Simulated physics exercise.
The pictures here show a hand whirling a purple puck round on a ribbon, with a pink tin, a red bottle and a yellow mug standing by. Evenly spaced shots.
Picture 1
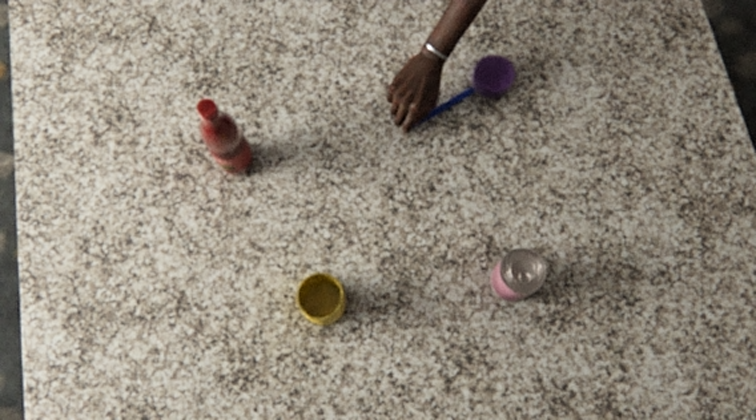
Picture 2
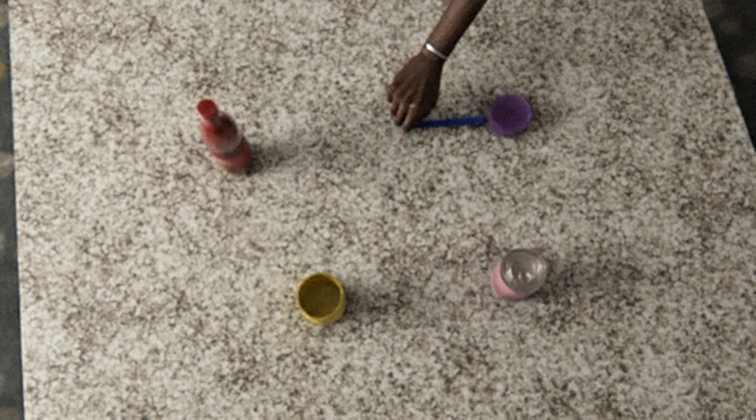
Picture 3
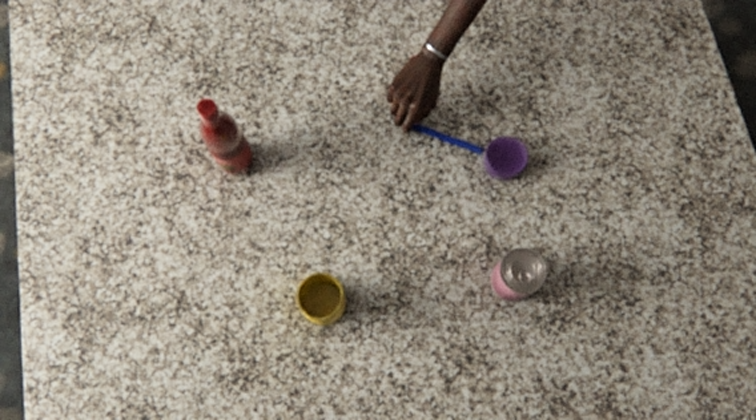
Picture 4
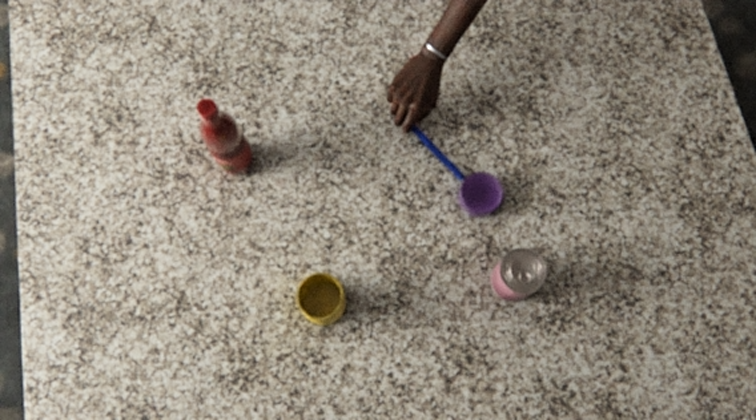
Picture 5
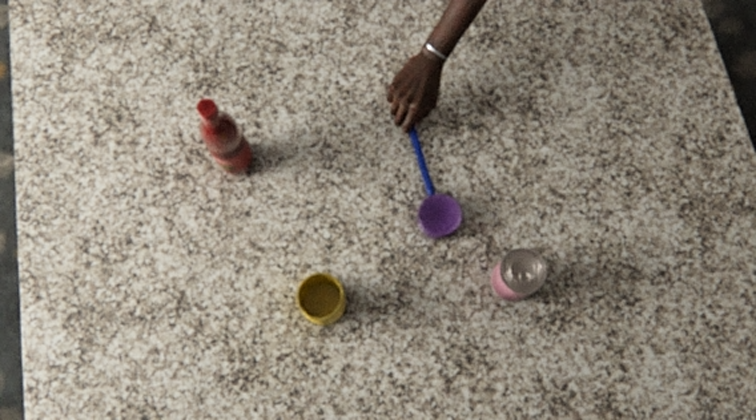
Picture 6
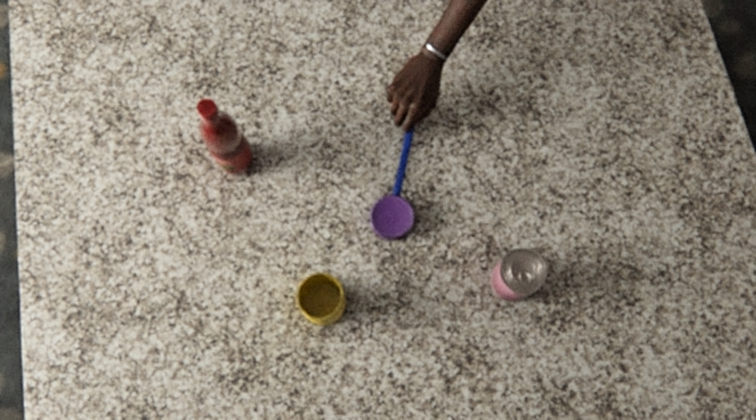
A pale, brown-speckled tabletop is seen from high above, with a dark floor showing at its edges and the view staying still. A red bottle stands at upper left, a yellow mug at lower centre and a pink tin at lower right. A hand with a bracelet at the wrist stays near the top, swinging a purple puck clockwise on a blue ribbon, from upper right down to below the hand.
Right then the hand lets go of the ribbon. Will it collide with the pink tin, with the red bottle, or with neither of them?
The pink tin is missed; the red bottle is hit.
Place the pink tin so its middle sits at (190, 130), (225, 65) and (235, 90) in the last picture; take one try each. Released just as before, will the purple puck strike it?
Hit / clear / clear.
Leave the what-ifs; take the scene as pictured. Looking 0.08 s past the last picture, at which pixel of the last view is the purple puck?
Position at that instant: (305, 187).
Then, 0.08 s later than the last view, puck near (305, 187).
Then, 0.20 s later than the last view, puck near (228, 158); red bottle pushed aside.
Finally, puck near (180, 138); red bottle knocked over. The pink tin escapes it and the red bottle is struck.
